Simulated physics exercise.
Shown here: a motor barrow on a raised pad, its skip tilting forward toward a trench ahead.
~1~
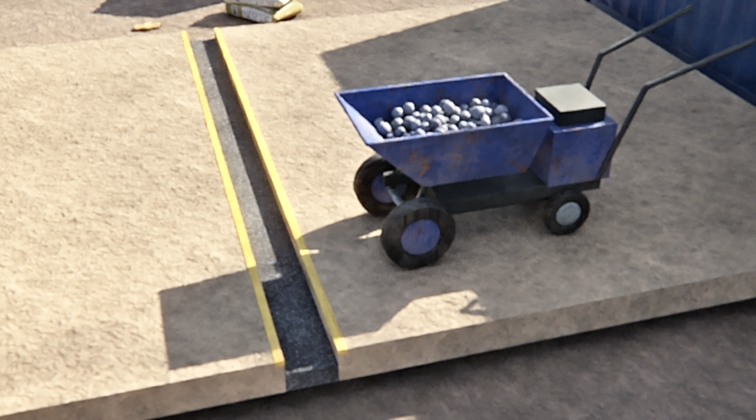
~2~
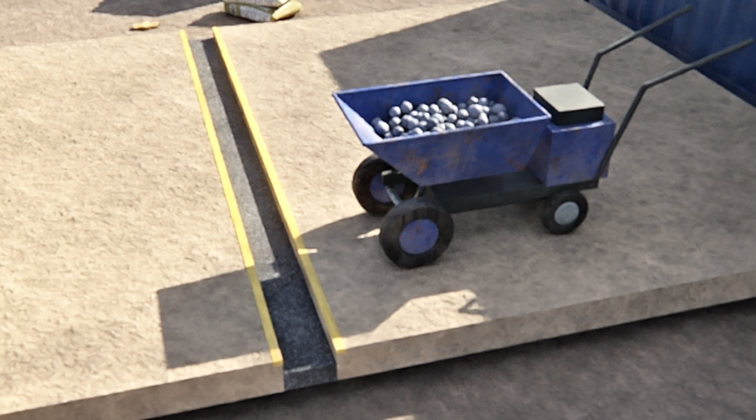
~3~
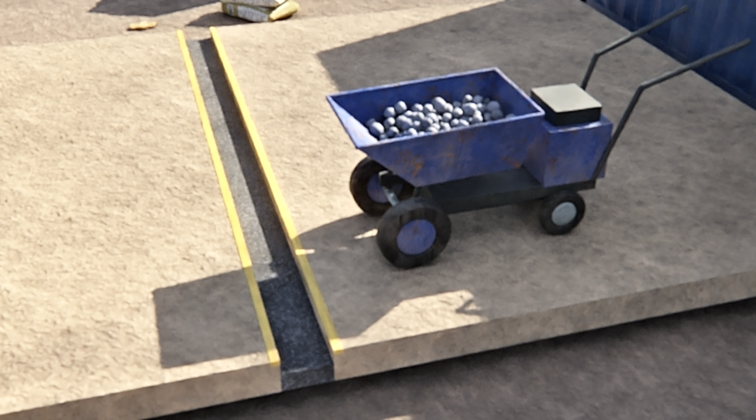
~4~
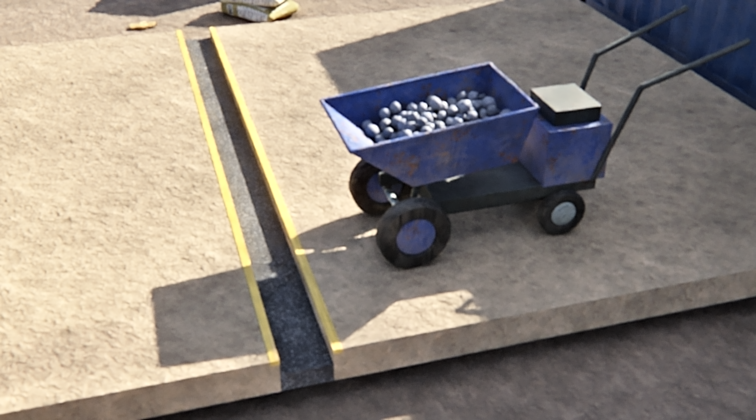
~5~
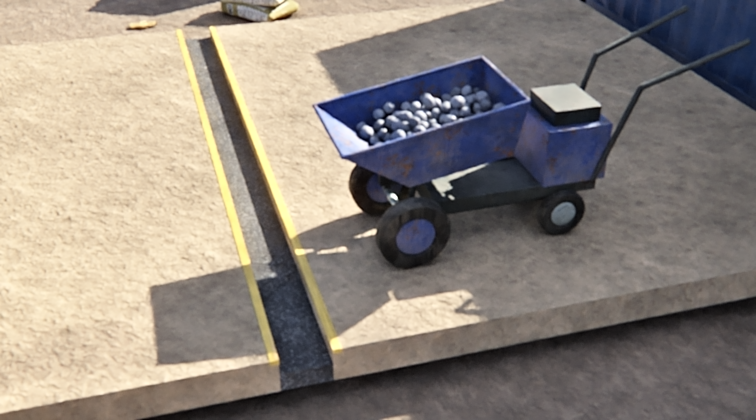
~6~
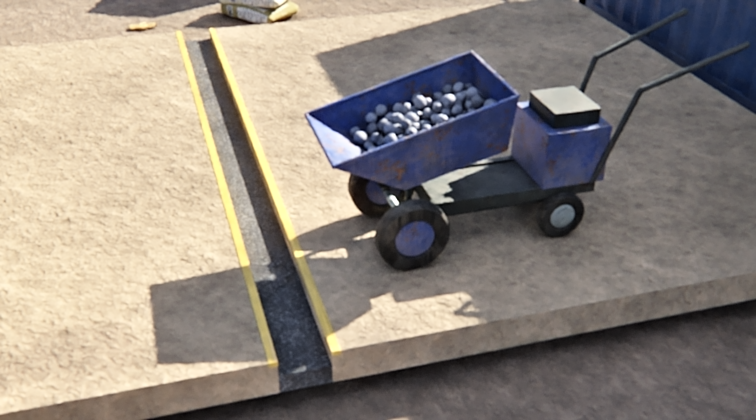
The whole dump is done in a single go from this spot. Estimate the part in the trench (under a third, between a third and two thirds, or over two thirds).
Amount in the trench: Middle, from a third up to two thirds.
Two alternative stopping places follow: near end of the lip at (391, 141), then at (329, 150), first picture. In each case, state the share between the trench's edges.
Result: 60 in a hundred, then 0 in a hundred.
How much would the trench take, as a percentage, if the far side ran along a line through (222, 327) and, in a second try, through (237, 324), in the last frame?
I'd expect close to 90 in a hundred and then close to 80 in a hundred.
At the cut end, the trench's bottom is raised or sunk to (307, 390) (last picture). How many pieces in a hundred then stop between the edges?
Estimated share: Approx. 80 %.
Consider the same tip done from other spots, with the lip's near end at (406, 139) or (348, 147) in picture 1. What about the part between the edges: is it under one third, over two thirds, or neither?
For the first position, between a third and two thirds; for the second, under a third.
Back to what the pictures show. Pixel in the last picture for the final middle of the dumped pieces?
About pixel (254, 255).
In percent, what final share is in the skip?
Around 20 in a hundred.
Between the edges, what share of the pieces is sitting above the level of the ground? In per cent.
Close to 30 percent.
Soon, skip tipped steeply; all in the skip.
A while on, skip tipped steeply; most in the skip; about a quarter in or heaped over the trench; a stray few beyond it; a stray few falling.
Towards the end, skip tipped right over; about a quarter in the skip; about half in or heaped over the trench; about a third beyond it.
Finally, skip tipped right over; about a quarter in the skip; about half in or heaped over the trench; about a third beyond it.
